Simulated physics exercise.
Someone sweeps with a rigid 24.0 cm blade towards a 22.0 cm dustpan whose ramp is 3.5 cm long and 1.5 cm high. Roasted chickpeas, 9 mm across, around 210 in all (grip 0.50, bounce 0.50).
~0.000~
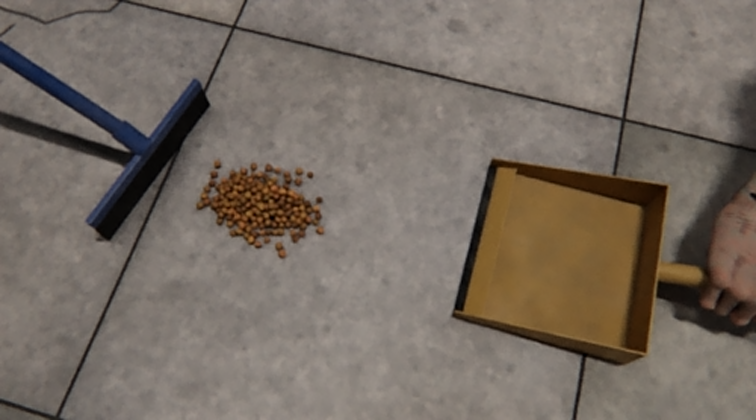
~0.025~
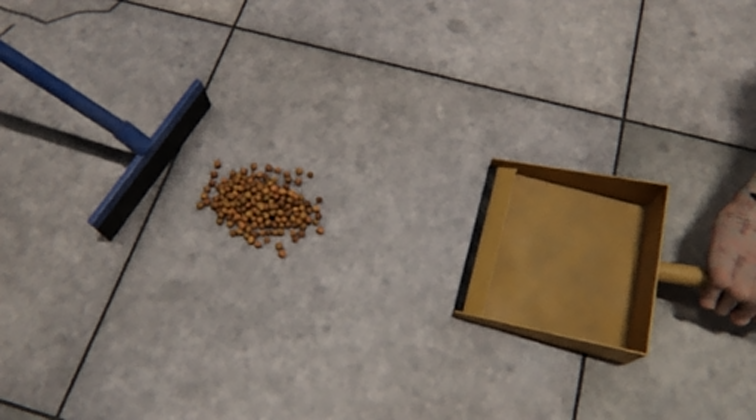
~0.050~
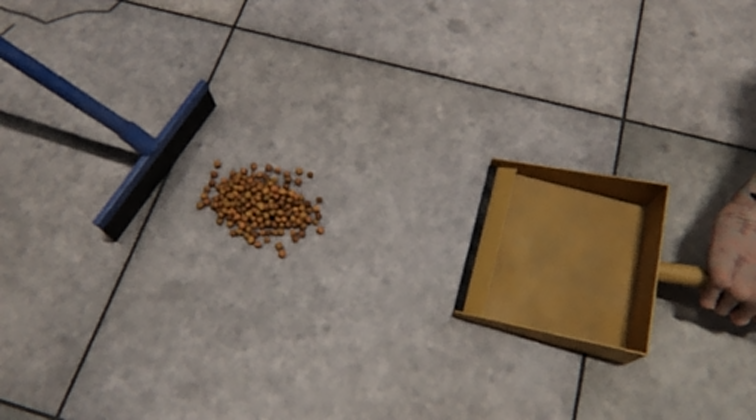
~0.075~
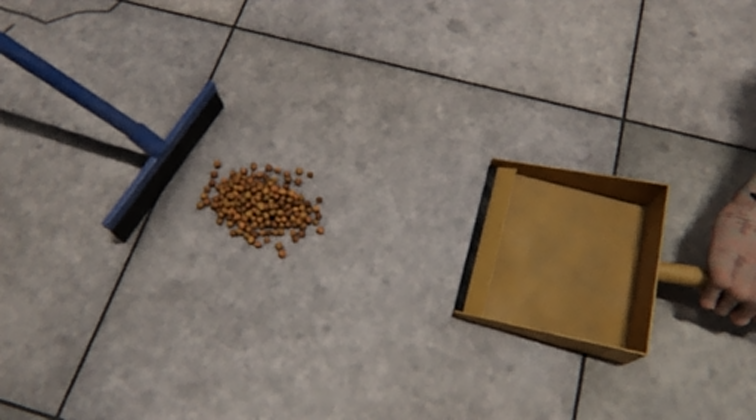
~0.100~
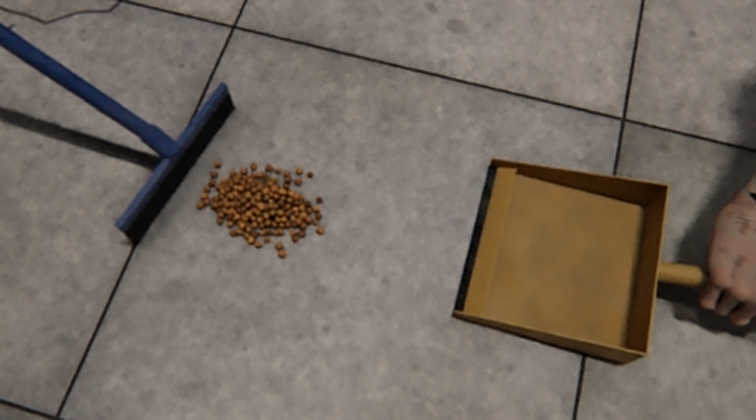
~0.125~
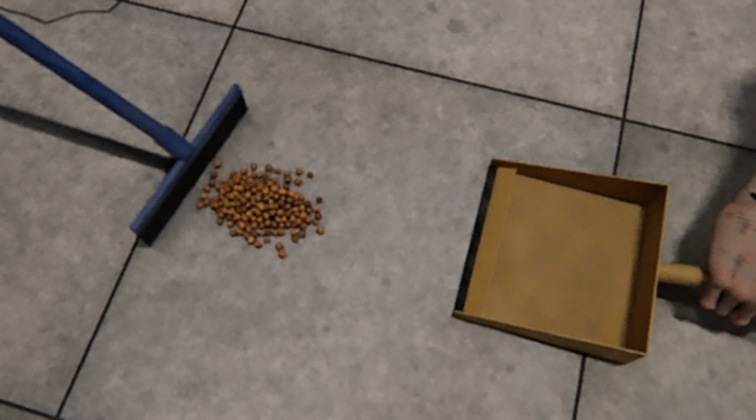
A blue blade slides right to the edge of a still pile of roasted chickpeas.
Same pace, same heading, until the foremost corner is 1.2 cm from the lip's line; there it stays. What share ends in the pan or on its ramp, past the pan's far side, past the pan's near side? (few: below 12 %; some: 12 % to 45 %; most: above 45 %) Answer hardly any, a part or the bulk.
Pan a part, far side hardly any, near side a part.
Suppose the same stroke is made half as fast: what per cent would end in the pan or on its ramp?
In that case some 5 per cent.
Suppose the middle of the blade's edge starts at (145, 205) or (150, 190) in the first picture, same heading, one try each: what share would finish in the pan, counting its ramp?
Some 25 and 20 per cent.
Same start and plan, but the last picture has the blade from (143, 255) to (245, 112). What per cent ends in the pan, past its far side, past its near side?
Pan 25, far 0, near 50.
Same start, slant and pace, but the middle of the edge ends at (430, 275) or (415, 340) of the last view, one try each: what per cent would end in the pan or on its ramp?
Some 25 and 15 per cent.
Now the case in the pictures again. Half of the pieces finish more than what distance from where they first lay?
Roughly 28 cm.
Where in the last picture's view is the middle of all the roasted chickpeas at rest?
Near (456, 259).
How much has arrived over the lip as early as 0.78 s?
Some 15 per cent.
After 0.35 s, middle of the blade 22 cm from the lip; 0 % over the lip, far side 0 %, near side 10 %.
Then, at 0.51 s, middle of the blade 9 cm from the lip; 0 % over the lip, far side 0 %, near side 20 %.
After 0.78 s, middle of the blade 4 cm from the lip; 15 % over the lip, far side 0 %, near side 20 %.
In the end, at 1.3 s, pan 15 %, far side 0 %, near side 20 %, in front of the lip or behind the blade 60 %.
